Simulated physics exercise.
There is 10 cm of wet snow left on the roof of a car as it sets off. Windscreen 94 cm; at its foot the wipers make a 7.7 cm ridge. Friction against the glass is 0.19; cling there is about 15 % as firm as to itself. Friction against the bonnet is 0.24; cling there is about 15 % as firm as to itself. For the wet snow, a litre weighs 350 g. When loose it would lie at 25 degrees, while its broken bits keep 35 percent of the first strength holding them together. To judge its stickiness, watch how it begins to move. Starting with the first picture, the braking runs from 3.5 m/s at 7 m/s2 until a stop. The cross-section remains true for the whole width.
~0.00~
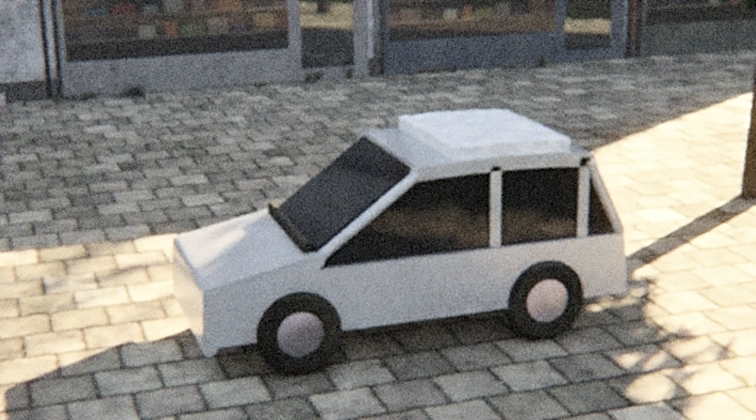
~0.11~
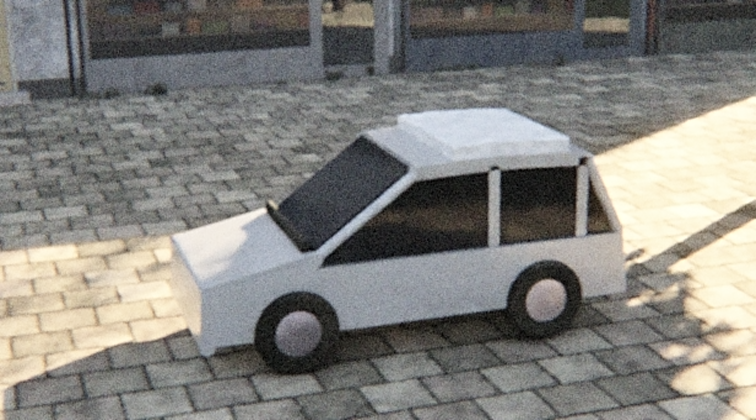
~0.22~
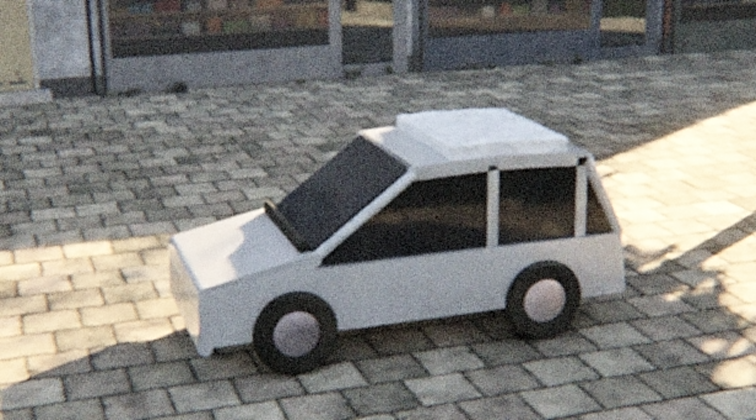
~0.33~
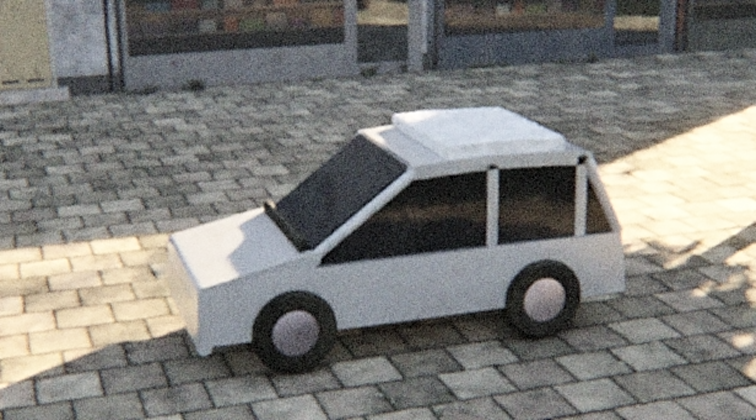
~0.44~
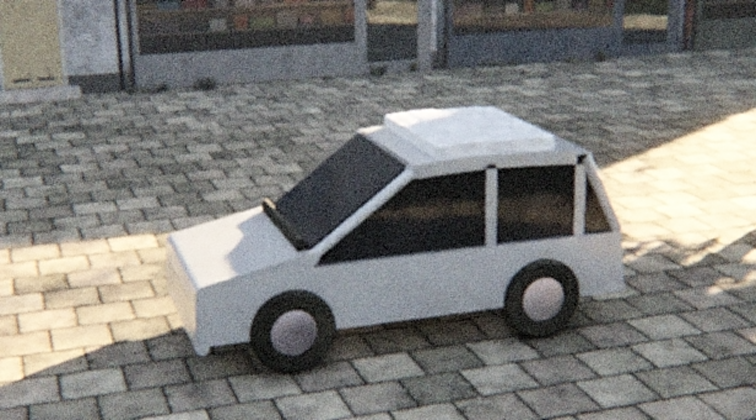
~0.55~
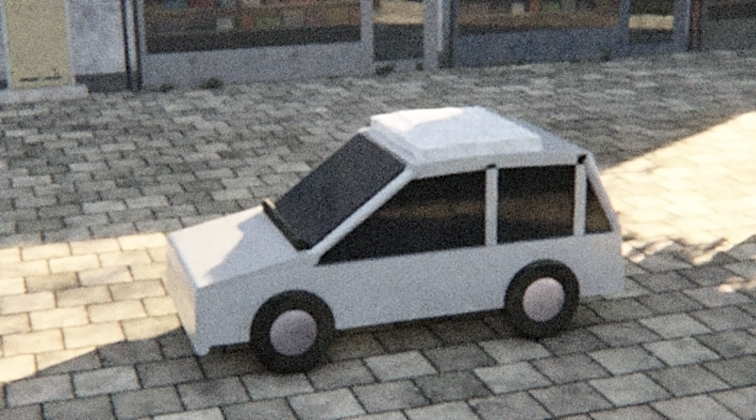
White car driving left over paving past shopfronts, the slab of snow on its roof at first still, then slipping forward.
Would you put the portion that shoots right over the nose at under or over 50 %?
My call: Under.
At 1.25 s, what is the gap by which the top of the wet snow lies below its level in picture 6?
Measured change: Around 0 cm.
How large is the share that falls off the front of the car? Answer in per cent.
Around 1 percent.
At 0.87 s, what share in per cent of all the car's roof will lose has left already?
About 60 %.
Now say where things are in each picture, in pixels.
The first picture shows leading edge of the wet snow at (455, 152).
The second picture shows leading edge of the wet snow at (453, 151).
The third picture shows leading edge of the wet snow at (451, 151), its middle shifted 3 mm.
The fourth picture shows leading edge of the wet snow at (447, 150), its middle shifted 2.8 cm.
The fifth picture shows leading edge of the wet snow at (438, 151), its middle shifted 9.3 cm.
The sixth picture shows leading edge of the wet snow at (423, 153), its middle shifted 20 cm.
After 0.87 s, 69 % of the snow is on the roof, 31 % on the glass, none on the bonnet and none has gone off the nose.
After 1.25 s, 52 % of the snow is on the roof, 42 % on the glass, 7 % on the bonnet and none has gone off the nose.
After 1.62 s, 52 % of the snow is on the roof, 34 % on the glass, 15 % on the bonnet and none has gone off the nose.
After 2.00 s, 52 % of the snow is on the roof, 34 % on the glass, 13 % on the bonnet and 1 % has gone off the nose.
After 2.10 s, at the end, 52 % of the snow is on the roof, 34 % on the glass, 13 % on the bonnet and 1 % has gone off the nose.
